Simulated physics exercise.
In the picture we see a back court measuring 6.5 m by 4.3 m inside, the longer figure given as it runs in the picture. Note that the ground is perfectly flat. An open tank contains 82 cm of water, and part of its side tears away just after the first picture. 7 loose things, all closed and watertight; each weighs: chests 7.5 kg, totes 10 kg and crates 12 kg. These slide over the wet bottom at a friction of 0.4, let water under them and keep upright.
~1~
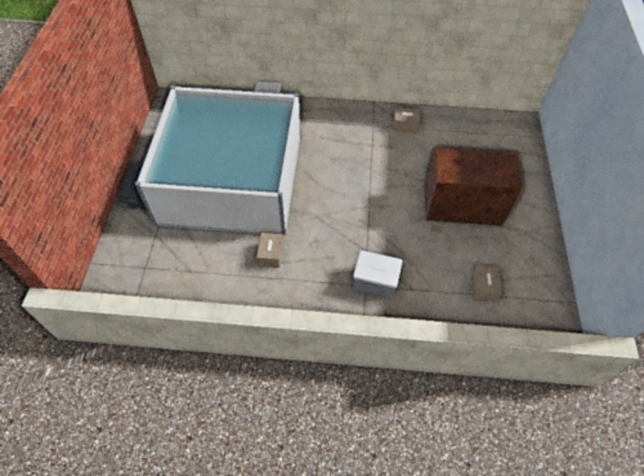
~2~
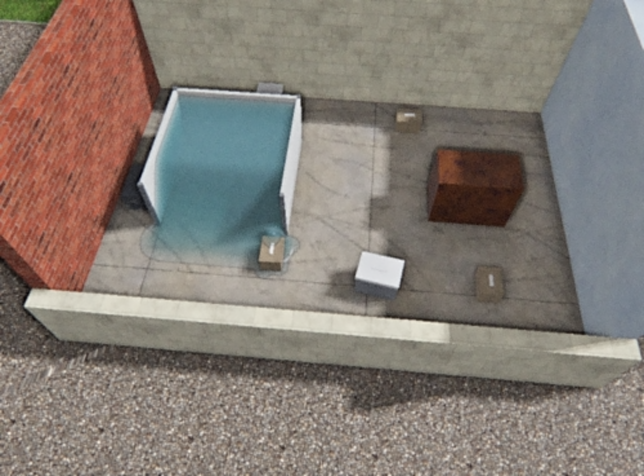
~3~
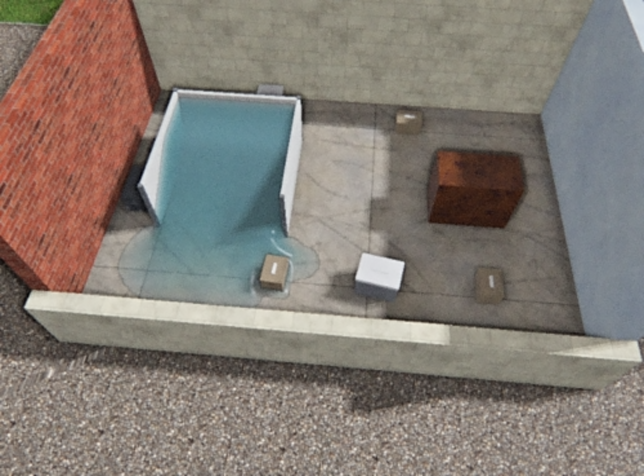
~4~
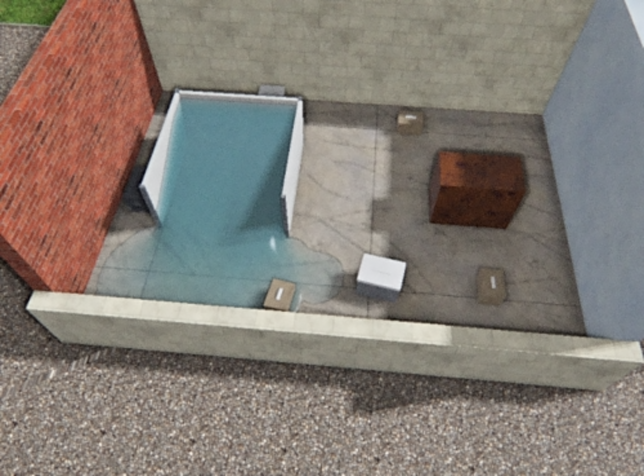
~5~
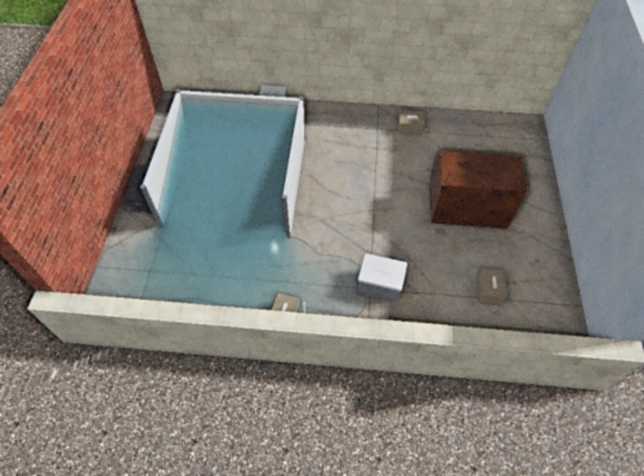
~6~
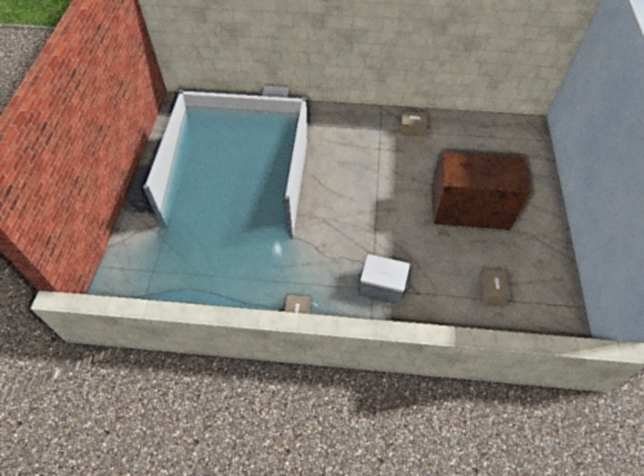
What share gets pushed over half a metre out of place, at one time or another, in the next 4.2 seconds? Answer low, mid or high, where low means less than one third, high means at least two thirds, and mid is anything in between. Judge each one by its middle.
High.
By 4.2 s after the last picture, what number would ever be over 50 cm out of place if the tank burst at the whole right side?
Then the count would be 3.
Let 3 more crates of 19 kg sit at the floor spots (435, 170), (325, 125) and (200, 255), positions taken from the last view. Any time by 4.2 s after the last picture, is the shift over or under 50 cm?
Within it, beyond it, beyond it.
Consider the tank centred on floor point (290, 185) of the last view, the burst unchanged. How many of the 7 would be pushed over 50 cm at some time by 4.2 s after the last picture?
Result: 6 of them.
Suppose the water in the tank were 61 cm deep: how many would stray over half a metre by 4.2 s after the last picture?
Count under that change: 6.
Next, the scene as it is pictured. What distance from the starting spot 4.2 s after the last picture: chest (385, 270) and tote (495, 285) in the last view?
In that order: 250 cm, 300 cm.
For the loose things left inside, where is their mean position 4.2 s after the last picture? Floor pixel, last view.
Centred roughly on (442, 136).
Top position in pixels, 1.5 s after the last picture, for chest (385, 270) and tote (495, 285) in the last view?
About (417, 197) for the first and (551, 270) for the second.
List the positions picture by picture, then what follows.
The first frame shows a tote at (270, 246) rests on the ground; a chest at (267, 94), on the bottom; 3.3 m2 under water; 0 of 7 have shifted.
The second frame shows a tote at (272, 249), on the bottom, 4 cm from its start; a chest at (268, 95) rests on the ground; water covers 4.5 m2; 0 of 7 have shifted.
The third frame shows a tote at (274, 269) rests on the ground, 32 cm from its start; a chest at (269, 96), on the bottom; 5.9 m2 under water; 1 of 7 have shifted.
The fourth frame shows a tote at (280, 294), on the bottom, 70 cm from its start; a chest at (270, 97), on the bottom; water covers 7.3 m2; 1 of 7 have shifted.
The fifth frame shows a tote at (284, 309), on the bottom, 91 cm from its start; a chest at (271, 97) rests on the ground; 8.0 m2 under water; 1 of 7 have shifted.
The sixth frame shows a tote at (297, 310) rests on the ground, 96 cm from its start; a chest at (274, 98) rests on the ground; 8.3 m2 under water; 1 of 7 have shifted.
Then, 0.4 s after the last picture 1 of 7 are over 50 cm from their spots; 1 afloat.
Then, 1.5 s after the last picture 4 of 7 are over 50 cm from their spots; 2 afloat.
Then, 2.8 s after the last picture 6 of 7 are over 50 cm from their spots; 2 afloat.
Then, 4.2 s after the last picture 7 of 7 are over 50 cm from their spots, and 7 have been at some point; 6 afloat.
